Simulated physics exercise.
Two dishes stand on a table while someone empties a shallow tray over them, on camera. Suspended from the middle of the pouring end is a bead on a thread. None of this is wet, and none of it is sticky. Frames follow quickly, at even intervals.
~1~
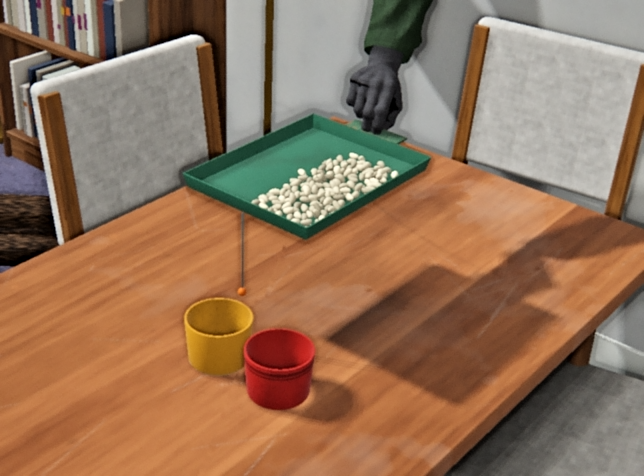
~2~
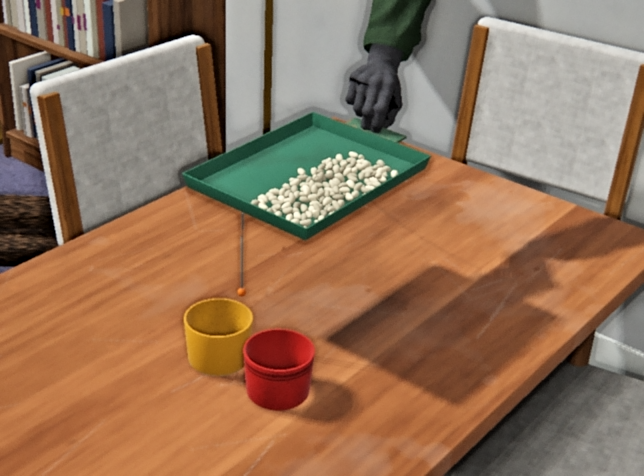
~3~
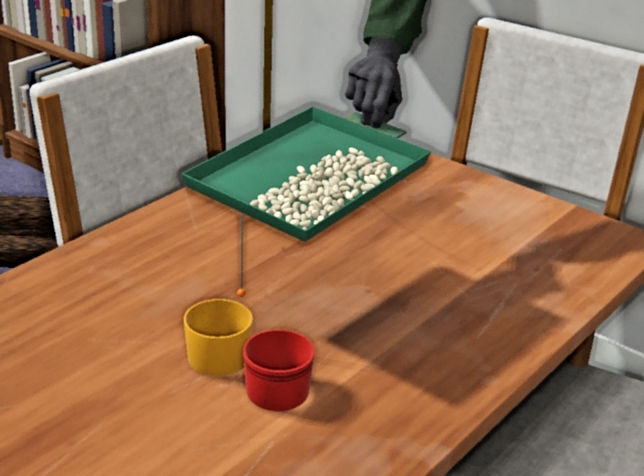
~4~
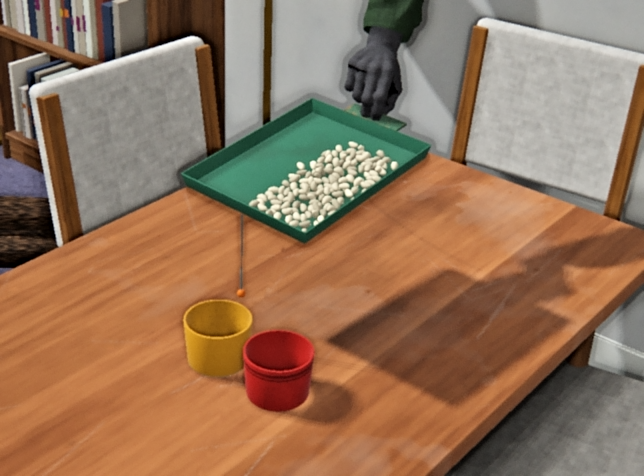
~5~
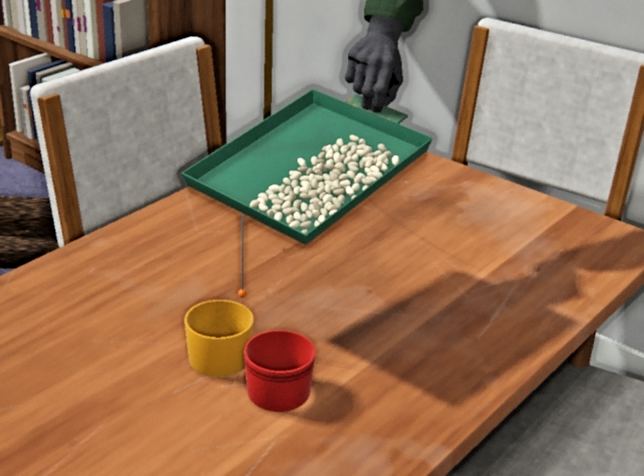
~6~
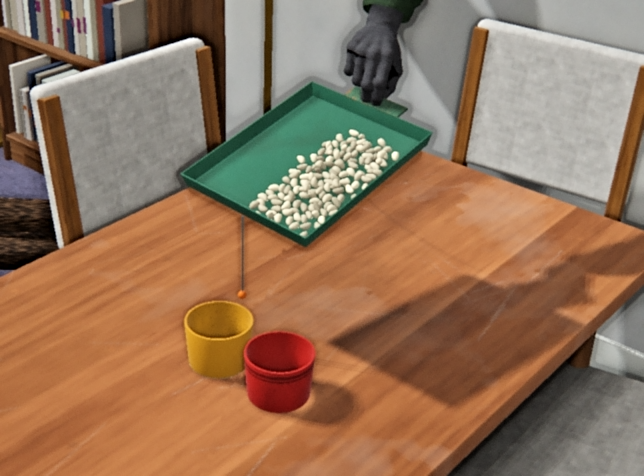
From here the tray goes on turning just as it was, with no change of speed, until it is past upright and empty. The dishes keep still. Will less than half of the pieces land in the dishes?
No, most of them land there.
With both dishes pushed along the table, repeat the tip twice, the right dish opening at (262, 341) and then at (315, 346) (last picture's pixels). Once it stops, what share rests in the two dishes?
Trial 1 near 60 percent, trial 2 near 50 percent.
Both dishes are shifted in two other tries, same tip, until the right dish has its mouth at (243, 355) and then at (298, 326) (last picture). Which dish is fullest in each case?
Result, try one: The dish further right; try two: The dish further right.
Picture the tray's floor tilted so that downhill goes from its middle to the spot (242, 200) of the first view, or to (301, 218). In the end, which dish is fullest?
Try 1: Left-side dish. Try 2: Right-side dish.
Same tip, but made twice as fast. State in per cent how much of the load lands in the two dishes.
Estimate: Around 70%.
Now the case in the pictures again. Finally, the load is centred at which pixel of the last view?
Once nothing moves, the middle sits near (269, 383).
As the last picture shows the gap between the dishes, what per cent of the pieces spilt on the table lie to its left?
That's roughly 40 per cent of the pieces.
Shortly afterwards, tray tipped steeply; all but a few on the tray; only a few in the right dish.
Next, tray tipped right over; all but a few on the tray; only a few in the right dish; only a few outside both; only a few in the air.
Some moments later, tray tipped past a quarter turn; near half in the right dish; a little in the left dish; near a third outside both.
In the end, tray tipped past a quarter turn; near half in the right dish; a little in the left dish; near a third outside both.
